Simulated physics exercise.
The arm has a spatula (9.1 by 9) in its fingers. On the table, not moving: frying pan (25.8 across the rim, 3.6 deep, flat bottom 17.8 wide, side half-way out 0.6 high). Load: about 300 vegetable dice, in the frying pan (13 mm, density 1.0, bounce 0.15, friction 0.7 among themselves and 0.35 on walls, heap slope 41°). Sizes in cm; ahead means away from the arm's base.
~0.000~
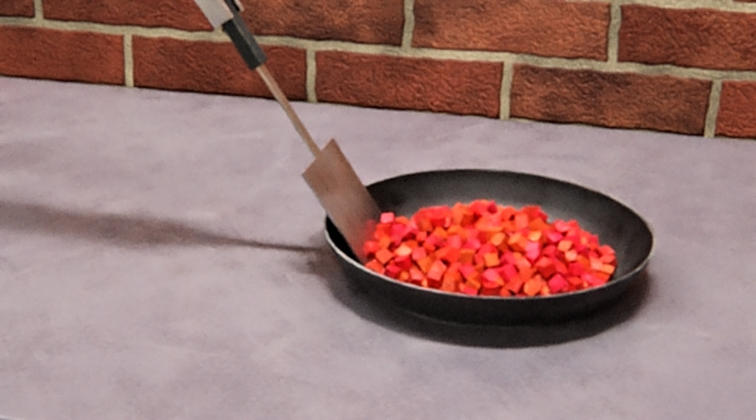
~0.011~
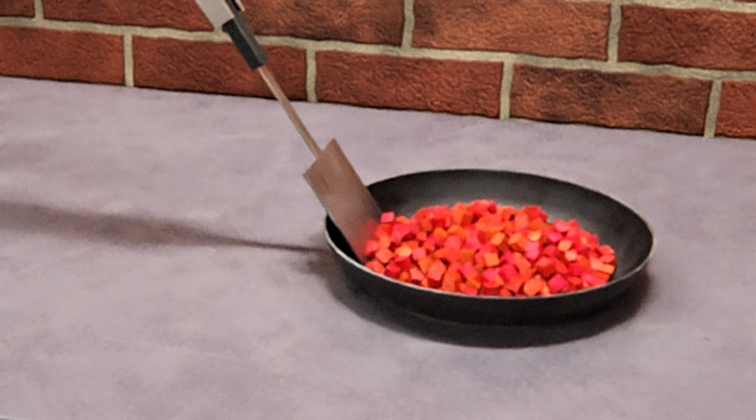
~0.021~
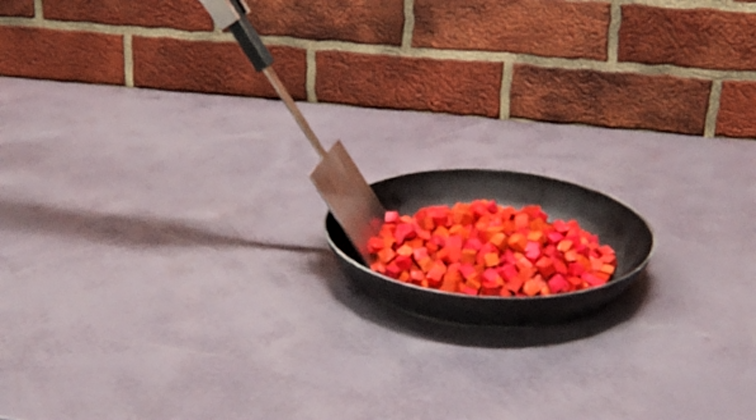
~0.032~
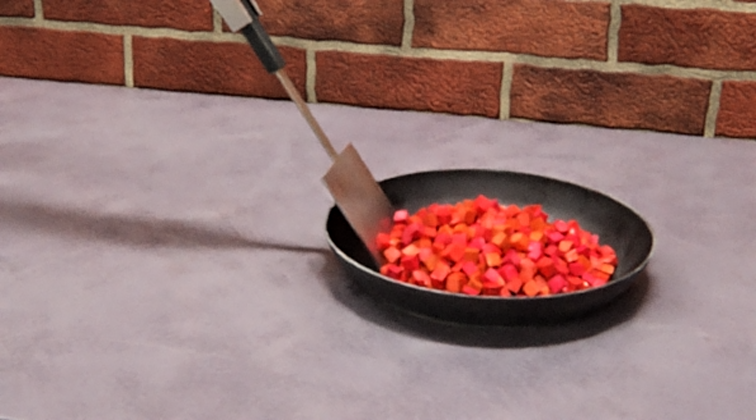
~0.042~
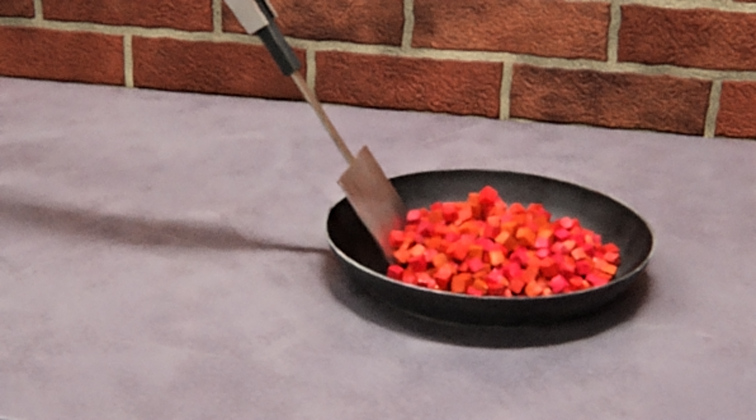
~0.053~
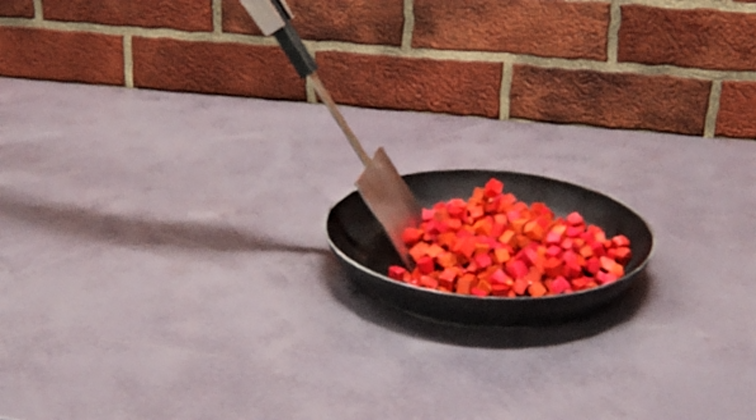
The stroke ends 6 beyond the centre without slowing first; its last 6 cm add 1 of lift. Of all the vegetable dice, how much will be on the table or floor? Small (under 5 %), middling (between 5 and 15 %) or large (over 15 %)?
A large share, over 15 %, ends on the table or floor.
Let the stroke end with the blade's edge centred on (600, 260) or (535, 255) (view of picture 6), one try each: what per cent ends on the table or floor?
About 45 and 5 per cent.
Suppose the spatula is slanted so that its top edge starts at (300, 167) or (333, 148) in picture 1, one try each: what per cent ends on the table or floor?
About 25 and 20 per cent.
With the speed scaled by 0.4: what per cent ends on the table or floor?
About 10 per cent.
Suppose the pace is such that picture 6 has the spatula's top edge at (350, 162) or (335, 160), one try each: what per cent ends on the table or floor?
About 10 and 10 per cent.
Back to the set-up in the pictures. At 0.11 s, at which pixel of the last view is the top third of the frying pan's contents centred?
At about (555, 234).
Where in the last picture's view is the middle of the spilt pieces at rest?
At about (721, 282).
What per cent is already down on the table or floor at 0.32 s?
About 20 per cent.
After 0.08 s, sloping 56°, highest piece 6 above the table; 301 in the frying pan.
After 0.11 s, sloping 56°, highest piece 7 above the table; 301 in the frying pan.
After 0.32 s, sloping 56°, highest piece 7 above the table; 234 in the frying pan, 56 on the table or floor, 11 on the blade or in flight.
After 1.37 s, sloping 56°, highest piece 5 above the table; 234 in the frying pan, 67 on the table or floor.
At rest, 234 in the frying pan, 67 on the table or floor. That is 22 % on the table or floor.
